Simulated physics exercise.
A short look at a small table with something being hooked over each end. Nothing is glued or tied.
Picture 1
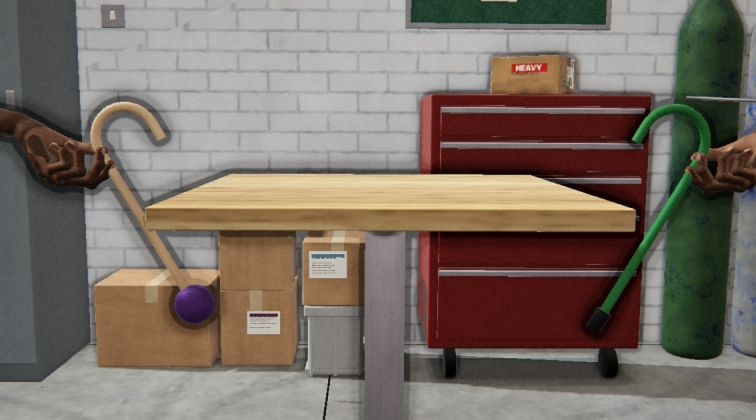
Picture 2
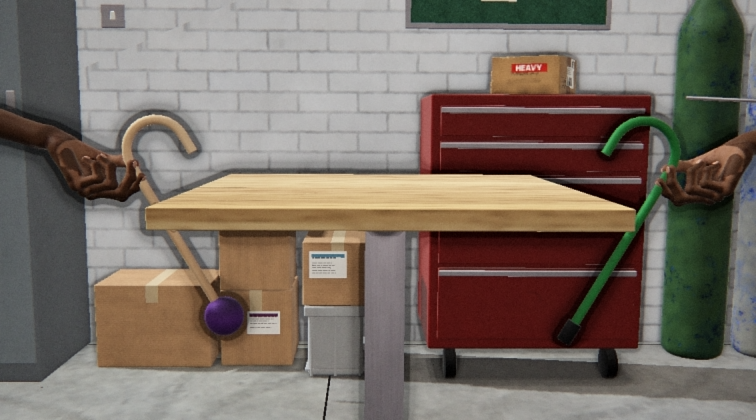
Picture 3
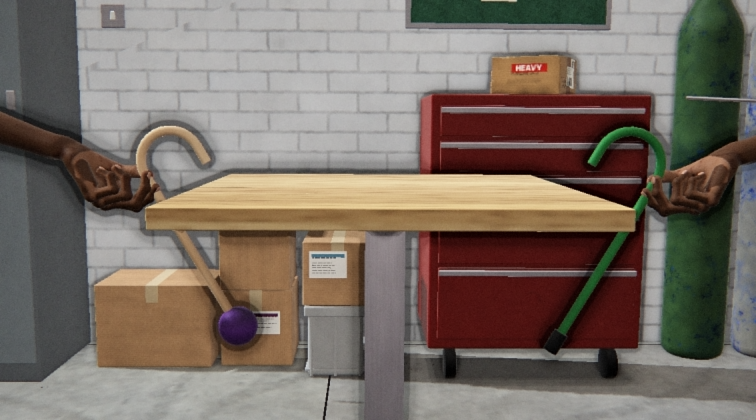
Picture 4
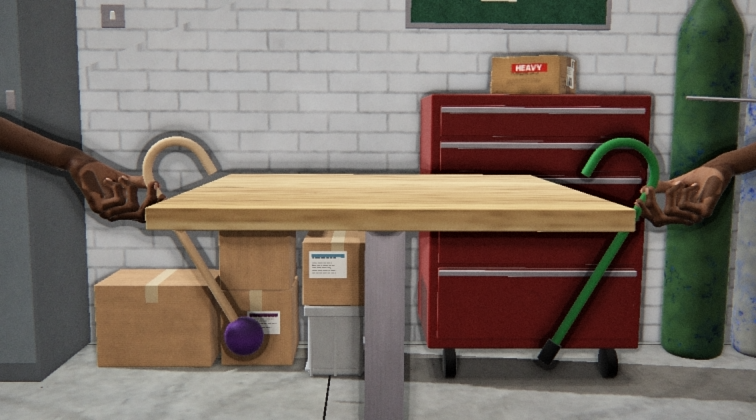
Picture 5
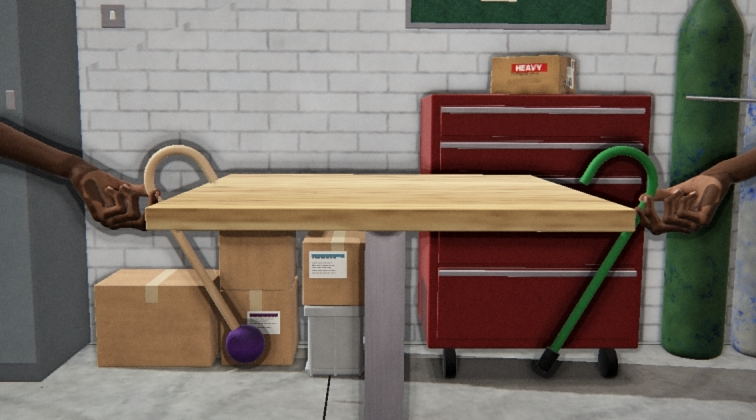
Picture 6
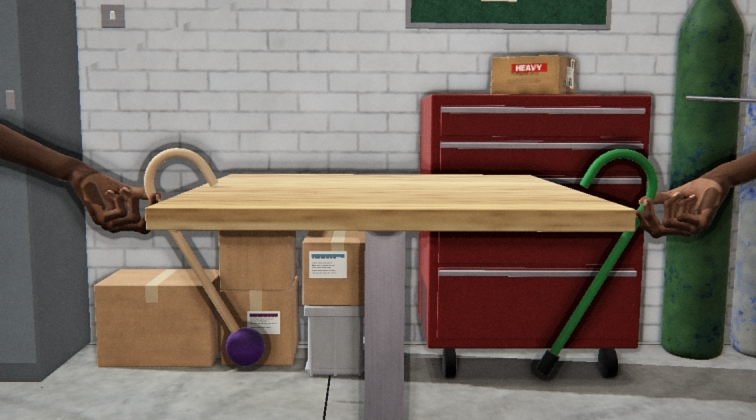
A tan hooked stick with a purple ball end and a green cane move inward and slightly down, guided by two hands, to opposite ends of a wooden table, then stay still with the hands beside them.
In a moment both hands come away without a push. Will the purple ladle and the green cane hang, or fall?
Outcome: The purple ladle hangs from the table; the green cane slips off.
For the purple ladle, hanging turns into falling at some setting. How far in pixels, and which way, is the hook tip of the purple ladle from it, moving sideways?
Some 16 pixels, left.
Then, 0.36 s on from there, purple ladle at rest near (213, 256); green cane at the bottom.
In the end, the purple ladle remains in place, near (215, 256); the green cane drops past the edge.
